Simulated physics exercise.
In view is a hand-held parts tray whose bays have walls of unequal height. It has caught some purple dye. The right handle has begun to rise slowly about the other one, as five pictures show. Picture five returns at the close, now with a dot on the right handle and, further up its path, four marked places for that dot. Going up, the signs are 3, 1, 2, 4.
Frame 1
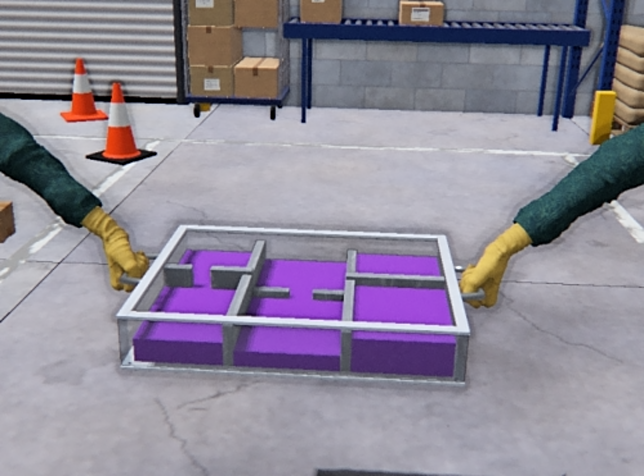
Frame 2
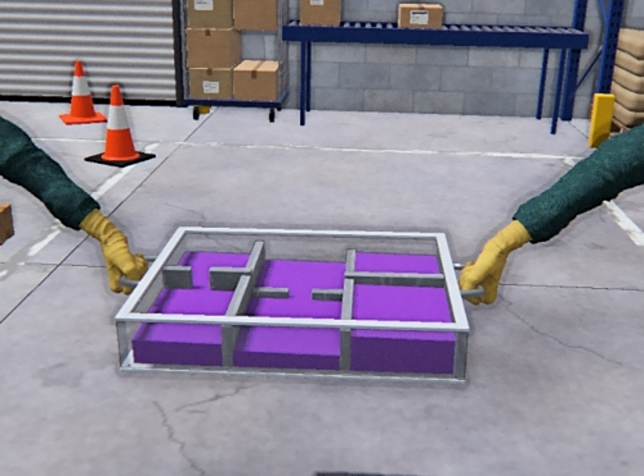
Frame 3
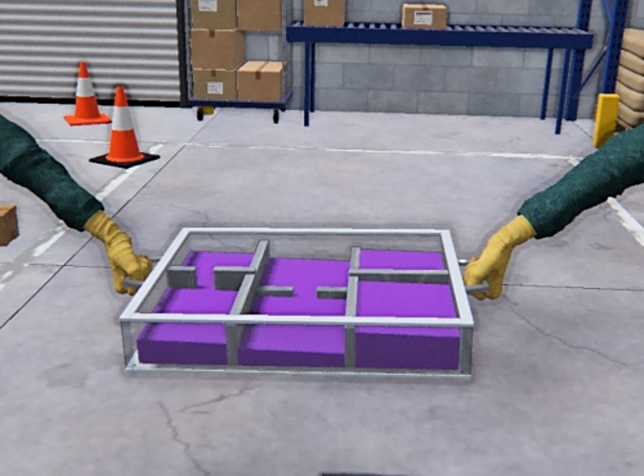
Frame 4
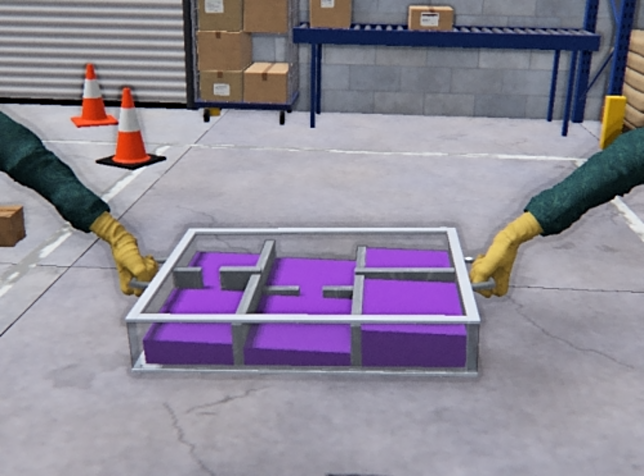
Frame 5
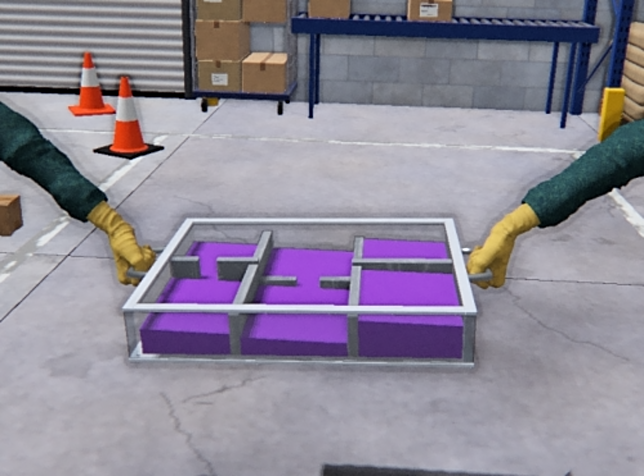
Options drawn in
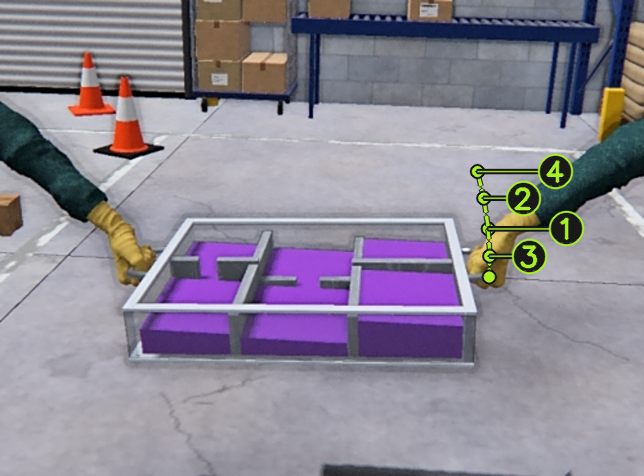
Two gloved hands held a clear, divided tray of purple dye by its side handles above a warehouse floor, tilting it very slightly down to the left while otherwise keeping it nearly still.
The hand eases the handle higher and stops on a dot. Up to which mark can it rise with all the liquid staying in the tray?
Choose 4.
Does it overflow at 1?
No.
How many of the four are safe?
All four.
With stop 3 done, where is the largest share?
The front right bay.
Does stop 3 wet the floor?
No.
On the marked copy, 1 at (488, 228); 2 at (483, 198); 3 at (489, 256); 4 at (477, 171).
For stop 1, nothing spills; the front right bay holds the most.
For stop 2, nothing spills; the front right bay holds the most.
For stop 3, nothing spills; the front right bay holds the most.
For stop 4, nothing spills; the front left bay holds the most.
